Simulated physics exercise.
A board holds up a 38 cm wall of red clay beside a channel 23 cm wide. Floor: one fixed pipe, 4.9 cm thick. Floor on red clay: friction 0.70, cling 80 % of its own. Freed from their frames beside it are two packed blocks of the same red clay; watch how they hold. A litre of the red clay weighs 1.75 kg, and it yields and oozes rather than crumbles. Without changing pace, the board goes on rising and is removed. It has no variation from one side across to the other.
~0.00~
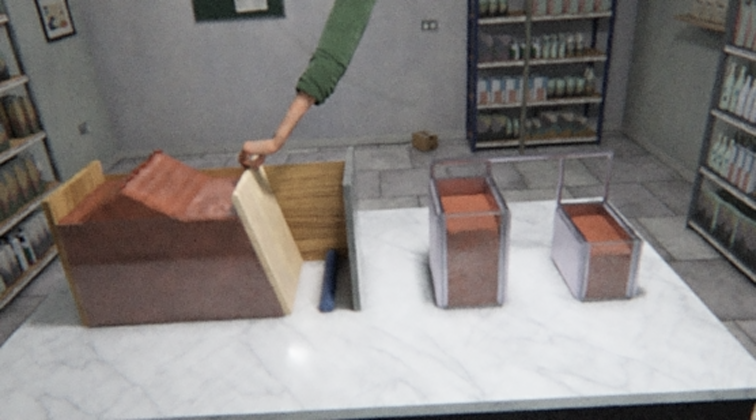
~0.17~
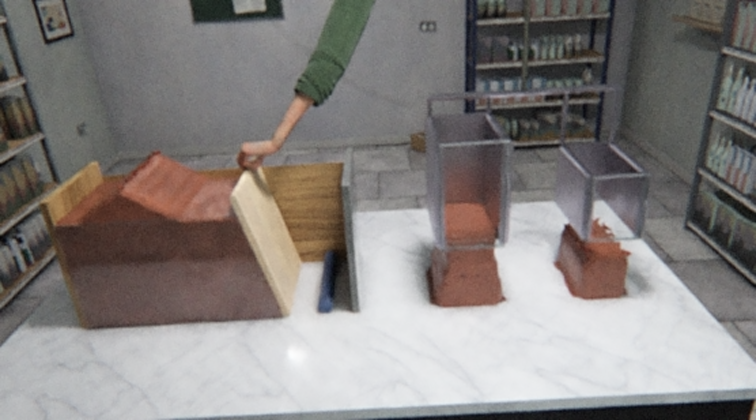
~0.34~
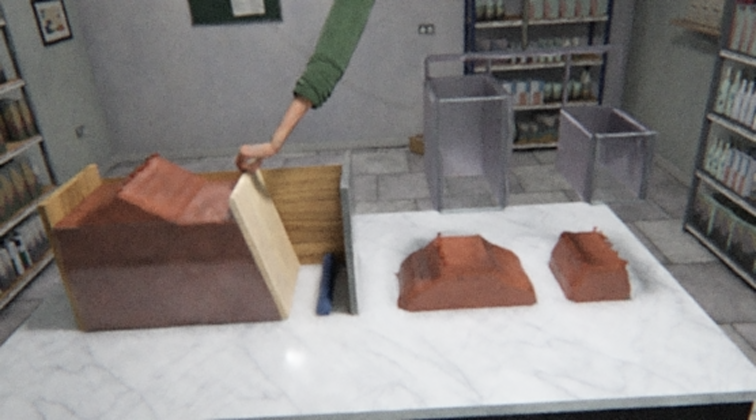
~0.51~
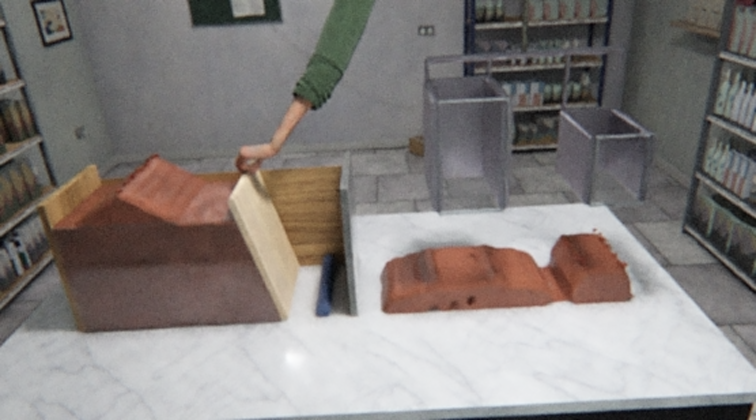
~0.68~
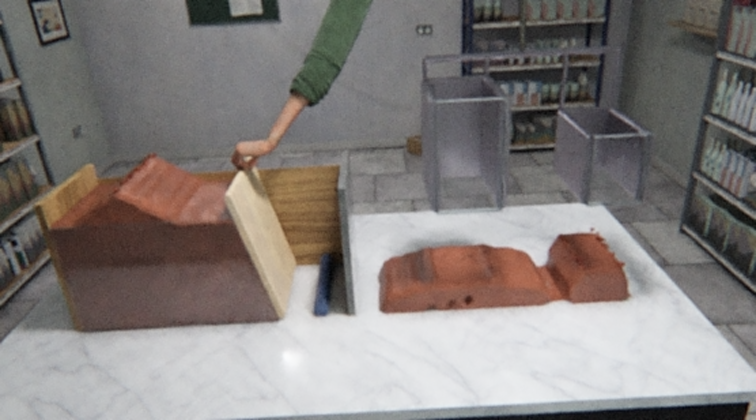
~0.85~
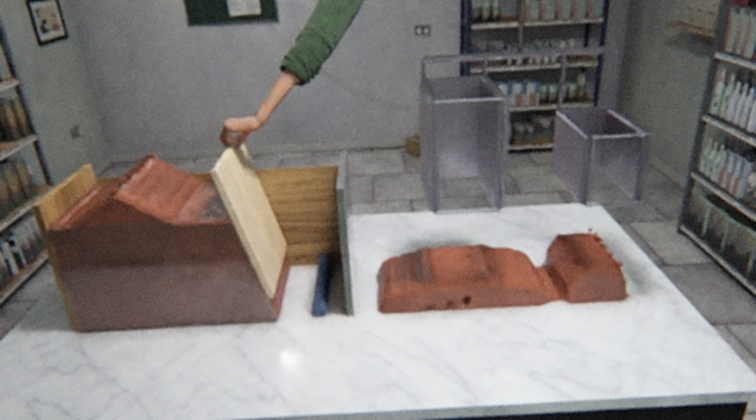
Two clear, open box moulds on the right rise off two packed blocks of red clay on a white marble table, seen from the front and slightly above in a grey room lined with bottle shelves. The freed blocks slump and spread until they touch, while a larger red clay mass sits at left behind a pale slanted board, near a blue strip. Then a green-sleeved arm draws the board a little way upward and leftward, the clay behind it barely changing, as the view drifts very slightly.
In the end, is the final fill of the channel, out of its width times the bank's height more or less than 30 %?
Beyond 30 %.
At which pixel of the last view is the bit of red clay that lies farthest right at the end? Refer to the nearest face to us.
About (345, 312).
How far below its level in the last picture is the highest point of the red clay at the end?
Measured change: About 9.5 cm.
After 1.11 s, the fallen stuff reaches 35 % of the way across, with nothing on top of the pipe; the channel is 9 % full.
After 1.41 s, the fallen stuff reaches 89 % of the way across, with 11 cm on top of the pipe; the channel is 36 % full.
After 1.71 s, the fallen stuff reaches 98 % of the way across, with 14 cm on top of the pipe; the channel is 51 % full.
After 2.01 s, the fallen stuff reaches 98 % of the way across, with 14 cm on top of the pipe; the channel is 51 % full.
After 2.06 s, the fallen stuff reaches 98 % of the way across, with 14 cm on top of the pipe; the channel is 51 % full.
